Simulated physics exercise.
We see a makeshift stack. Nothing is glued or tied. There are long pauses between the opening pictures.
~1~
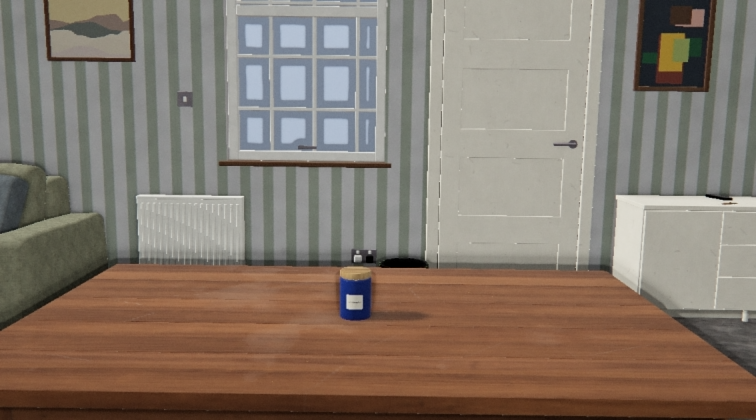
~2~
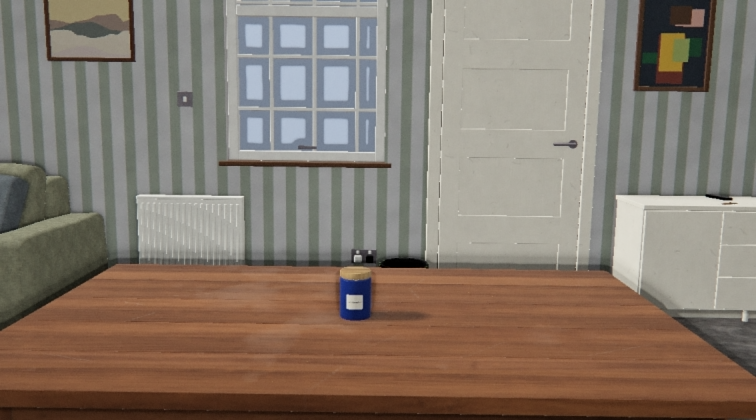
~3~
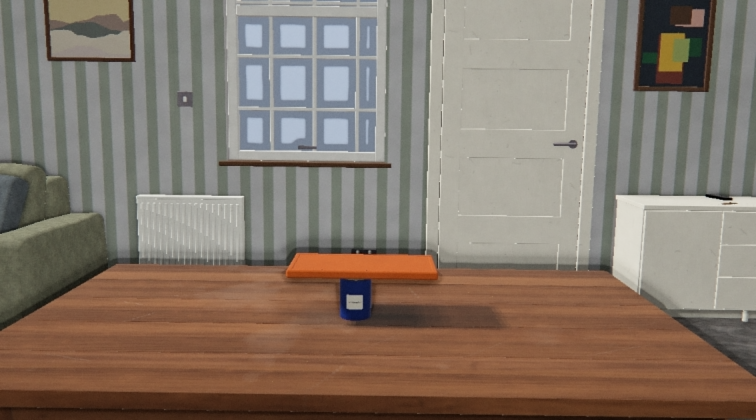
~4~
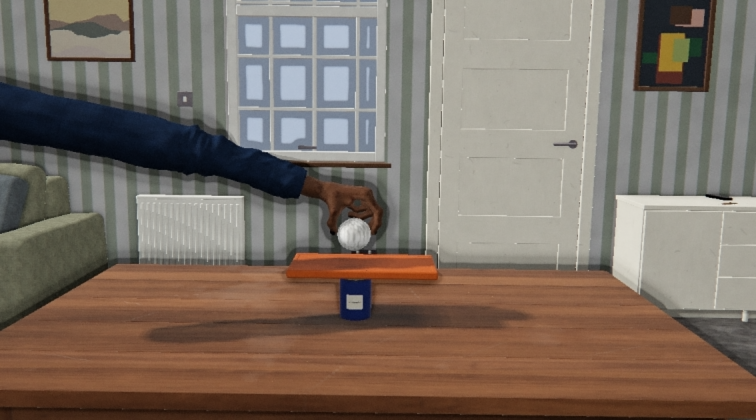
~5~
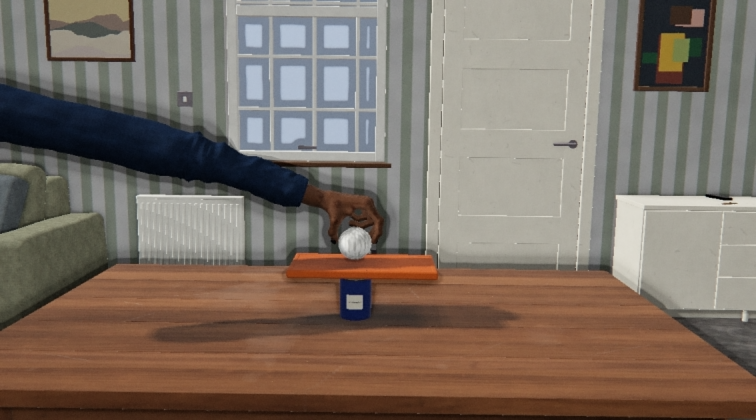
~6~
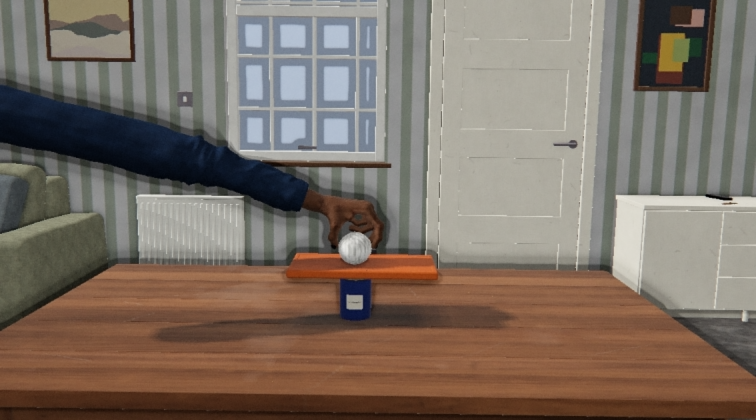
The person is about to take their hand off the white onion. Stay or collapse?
Outcome: The stack holds.
Then, 0.40 s later than the last frame, all is still.
Then, 1.10 s later than the last frame, white onion resting near (355, 248).
When it is over, all 3 as before. End places, in pixels of the last picture, white onion near (355, 248). The stack stays up.
